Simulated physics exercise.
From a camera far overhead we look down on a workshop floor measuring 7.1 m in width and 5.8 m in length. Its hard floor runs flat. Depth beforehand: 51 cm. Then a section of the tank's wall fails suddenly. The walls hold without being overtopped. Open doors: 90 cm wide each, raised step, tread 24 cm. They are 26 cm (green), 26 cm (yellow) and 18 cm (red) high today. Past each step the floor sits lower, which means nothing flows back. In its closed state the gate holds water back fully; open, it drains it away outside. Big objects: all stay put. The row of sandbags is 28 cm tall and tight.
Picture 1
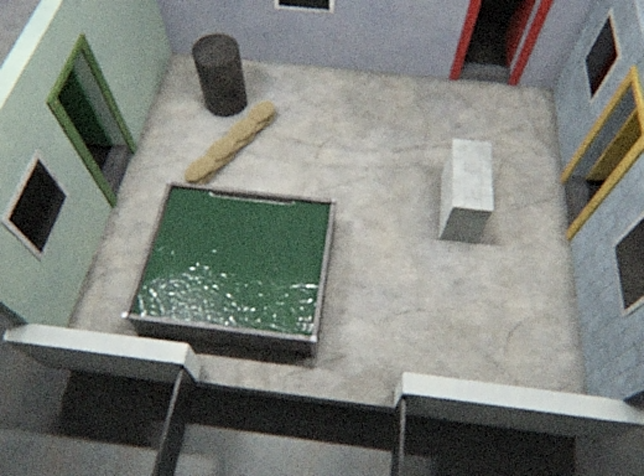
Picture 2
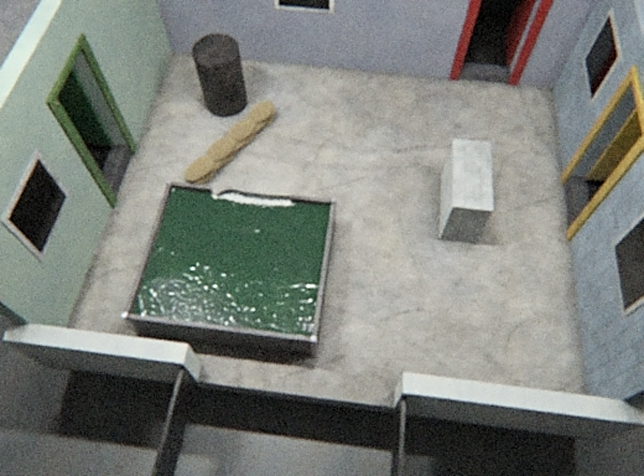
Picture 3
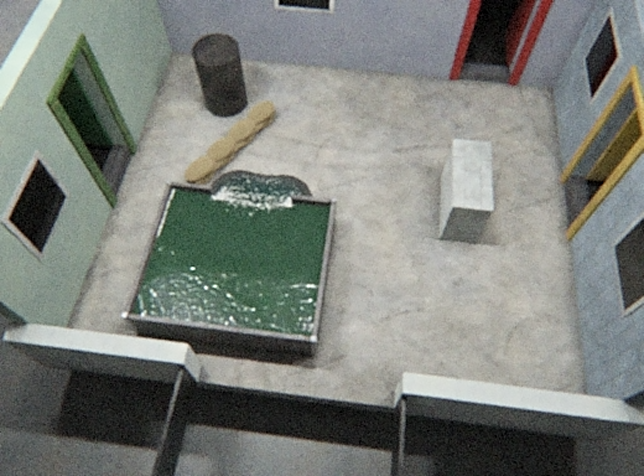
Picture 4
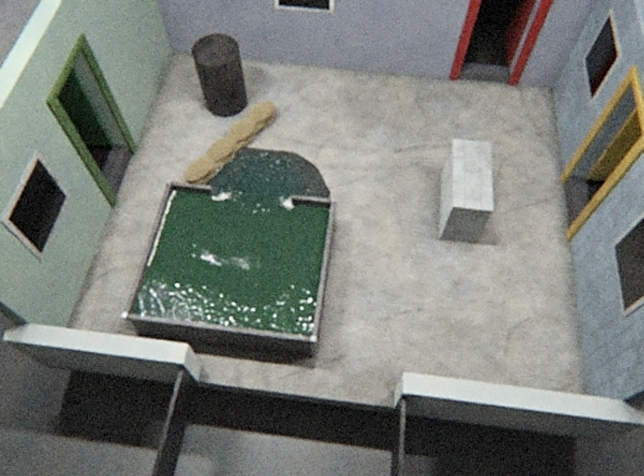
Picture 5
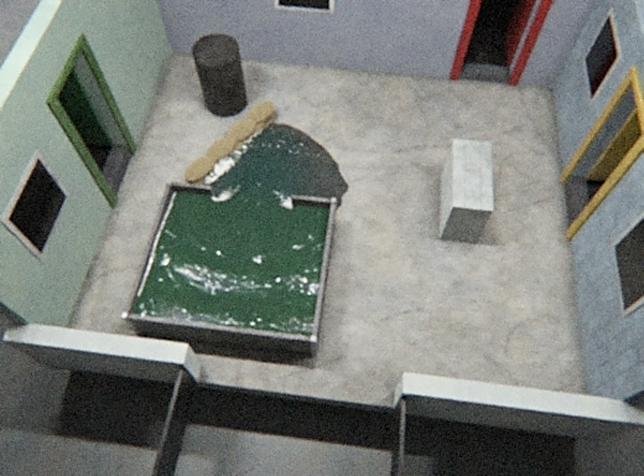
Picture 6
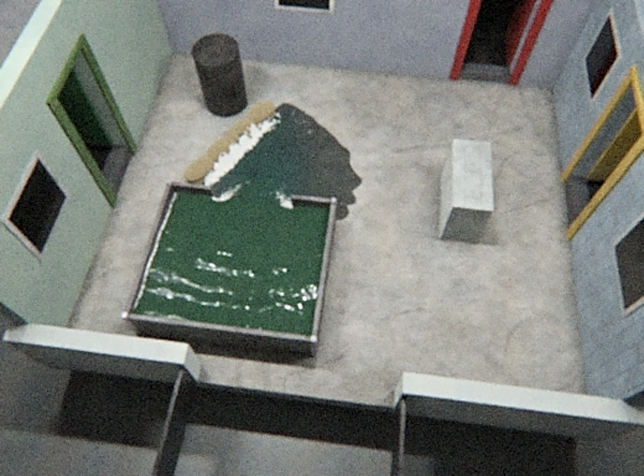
Green water pouring from the far side of a square tank, spreading across a grey floor and washing against a tan log-like barrier.
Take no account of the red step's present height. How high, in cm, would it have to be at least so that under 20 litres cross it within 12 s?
I would say at least 10.5 cm.
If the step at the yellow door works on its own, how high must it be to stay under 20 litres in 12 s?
I'd raise yellow to close to 6.0 cm.
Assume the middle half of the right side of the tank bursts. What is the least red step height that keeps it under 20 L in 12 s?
If so: Around 10.5 cm.
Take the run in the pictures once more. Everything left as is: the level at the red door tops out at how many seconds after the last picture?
Near 5.5 seconds.
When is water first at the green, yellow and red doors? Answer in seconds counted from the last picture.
Times: Green = 1.6 s, yellow = 3.0 s, red = 1.4 s.
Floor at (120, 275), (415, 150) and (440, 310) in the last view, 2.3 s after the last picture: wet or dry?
So, in order, I'd say stayed dry, then got wet, then stayed dry.
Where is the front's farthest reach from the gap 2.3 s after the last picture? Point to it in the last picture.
Somewhere near the pixel (550, 89).
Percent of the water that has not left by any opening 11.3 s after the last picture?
About 96 in every hundred.
Then, 0.7 s after the last picture water covers 15 % of the floor, deepest (34 cm) near (241, 161); it has not reached the red door.
Then, 2.3 s after the last picture water covers 35 % of the floor, deepest (24 cm) near (241, 161); 11 cm at the red door, 0 litres in over its 18 cm step.
Then, 11.3 s after the last picture water covers 95 % of the floor, deepest (12 cm) near (328, 328); 8 cm at the red door, 0 litres in over its 18 cm step.
At the red door as built, the water peaked near 15 cm, 5.5 s after the last picture.
Run again over the same 12 s with other heights there, 29 litres in over 9.5 cm, 7 litres over 12.5 cm. The limit of 20 litres is kept from about 10.5 cm up.
